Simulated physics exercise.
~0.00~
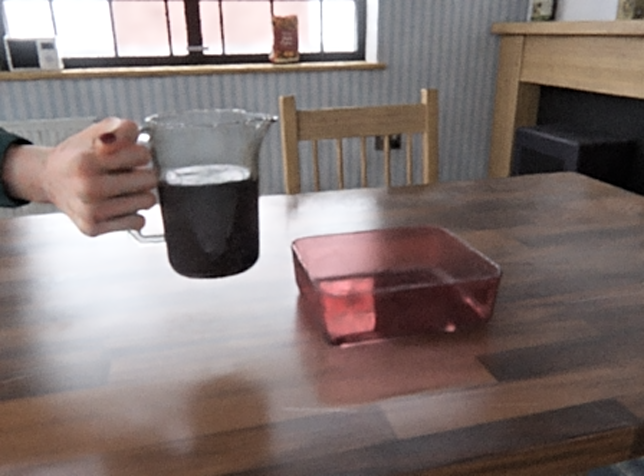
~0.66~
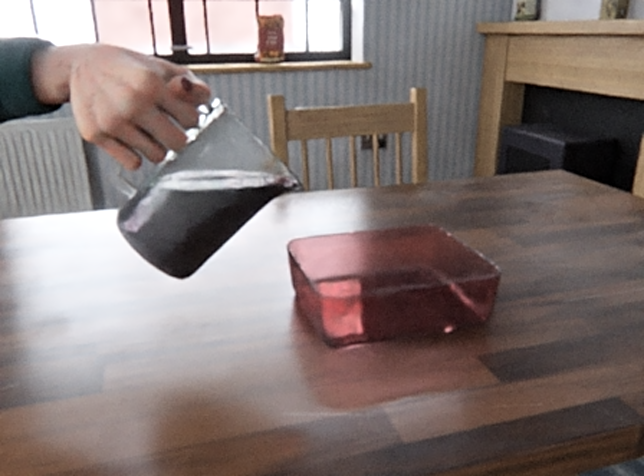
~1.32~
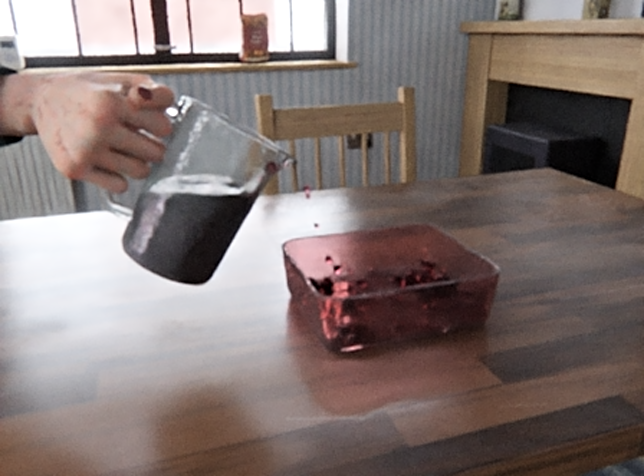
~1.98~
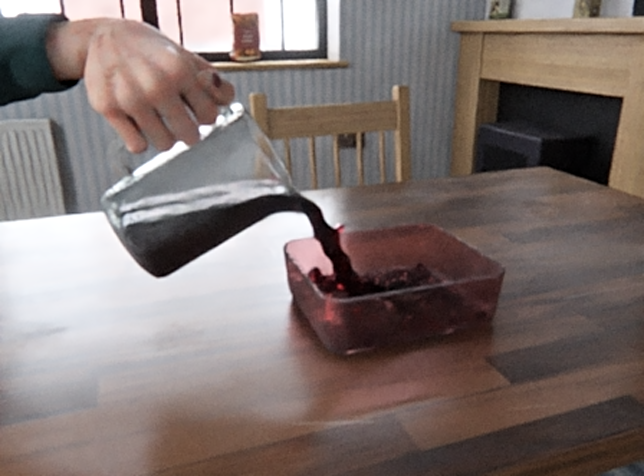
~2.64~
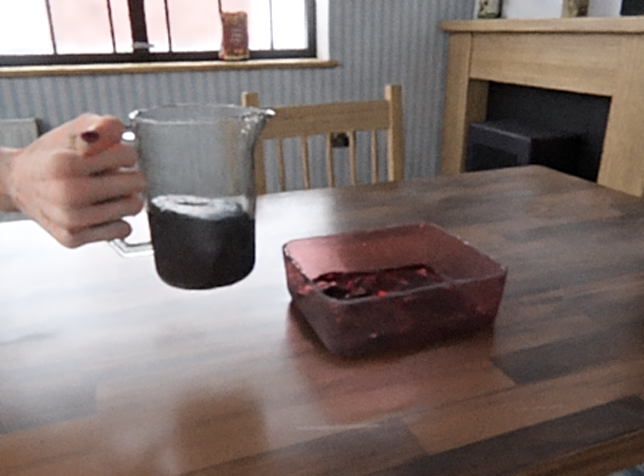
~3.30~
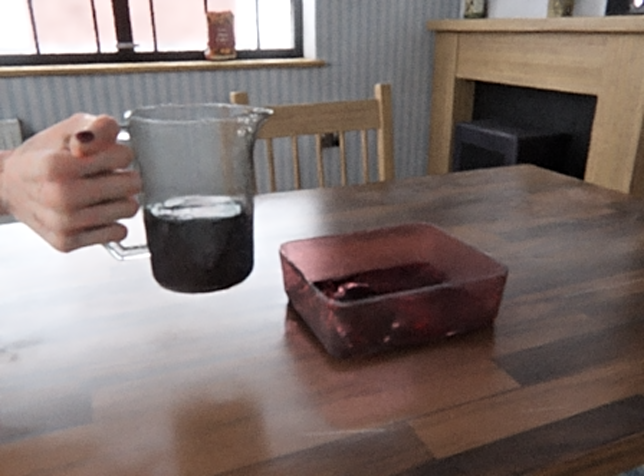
The footage shows a hand tipping a glass pitcher of dark wine towards a reddish oven dish on a wooden table, easing back, then tilting further so wine streams in. The pitcher returns upright, still partly full, with some wine lying in the dish.
